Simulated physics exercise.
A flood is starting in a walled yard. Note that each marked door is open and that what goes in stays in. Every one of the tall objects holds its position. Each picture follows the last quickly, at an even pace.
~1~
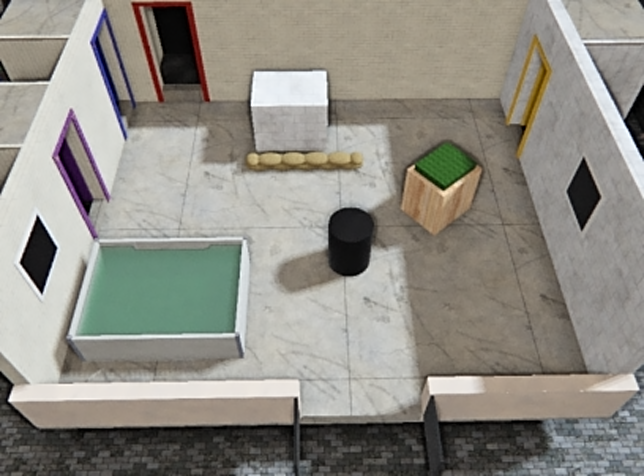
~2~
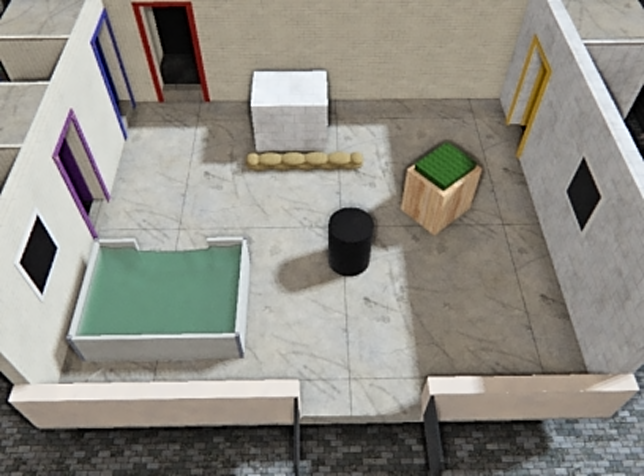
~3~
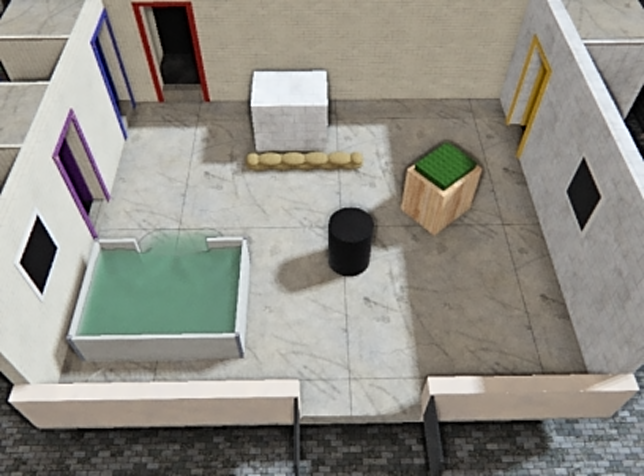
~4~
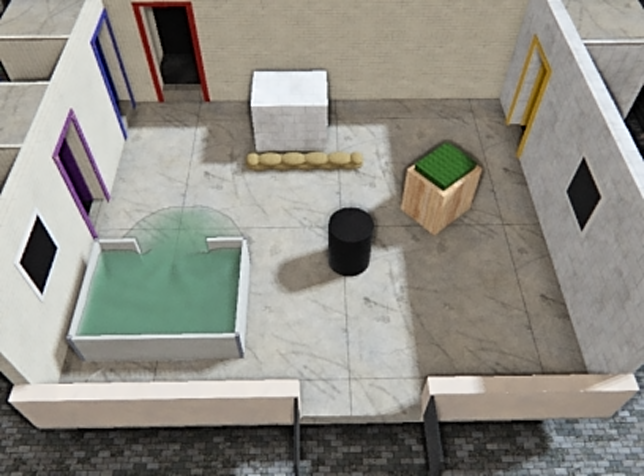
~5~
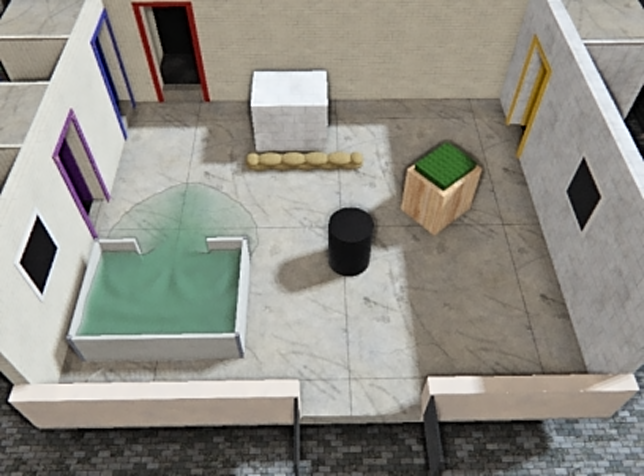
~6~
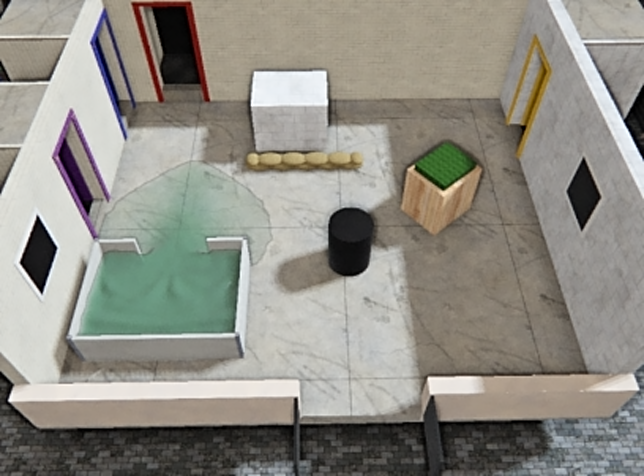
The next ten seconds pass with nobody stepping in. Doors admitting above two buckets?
The blue door keeps the inflow to two buckets or less, the yellow door lets the inflow pass two buckets, the purple door keeps the inflow to two buckets or less, the red door keeps the inflow to two buckets or less.
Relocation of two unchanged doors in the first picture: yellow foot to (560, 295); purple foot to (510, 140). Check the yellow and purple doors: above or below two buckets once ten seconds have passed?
I'd say yellow falls short, while purple falls short.
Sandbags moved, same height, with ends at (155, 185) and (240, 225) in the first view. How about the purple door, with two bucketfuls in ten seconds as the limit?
Result: Purple door overshoots it.
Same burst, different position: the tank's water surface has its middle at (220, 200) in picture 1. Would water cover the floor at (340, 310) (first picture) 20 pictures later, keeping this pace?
That patch would be not reached, I'd say.
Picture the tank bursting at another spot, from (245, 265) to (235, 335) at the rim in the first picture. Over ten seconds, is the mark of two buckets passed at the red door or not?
At the red door, the inflow misses the threshold.
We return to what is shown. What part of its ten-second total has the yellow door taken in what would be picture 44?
I'd put it at 10 percent.
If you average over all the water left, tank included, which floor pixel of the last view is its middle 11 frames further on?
Near (184, 240) in the last view.
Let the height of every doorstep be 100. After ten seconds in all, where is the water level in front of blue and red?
Near 30 per cent and 30 per cent, respectively.
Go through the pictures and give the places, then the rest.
In the first picture, the water tank at (164, 288) is whole and still.
In the second picture, water pours out on the water tank's far side and has run to a hidden place.
In the third picture, water pours out on the water tank's far side and has run to a hidden place.
In the fourth picture, water pours out on the water tank's far side and has run to (170, 210).
In the fifth picture, the front is at (202, 187), out from the gap on the water tank's far side.
In the sixth picture, water pours out on the water tank's far side and has run to (187, 165).
A moment on, water covers 25 % of the floor; the blue door not reached, the yellow door not reached, the purple door wet at the sill, nothing in, the red door wet at the sill, nothing in.
Next, water covers 30 % of the floor; the blue door wet at the sill, nothing in, the yellow door not reached, the purple door under two buckets in, the red door wet at the sill, nothing in.
Then, water covers 40 % of the floor; the blue door under two buckets in, the yellow door not reached, the purple door under two buckets in, the red door wet at the sill, nothing in.
Later, water covers 55 % of the floor; the blue door under two buckets in, the yellow door under two buckets in, the purple door under two buckets in, the red door wet at the sill, nothing in.
In the end, water covers 85 % of the floor; the blue door under two buckets in, the yellow door over two buckets in, the purple door under two buckets in, the red door wet at the sill, nothing in.
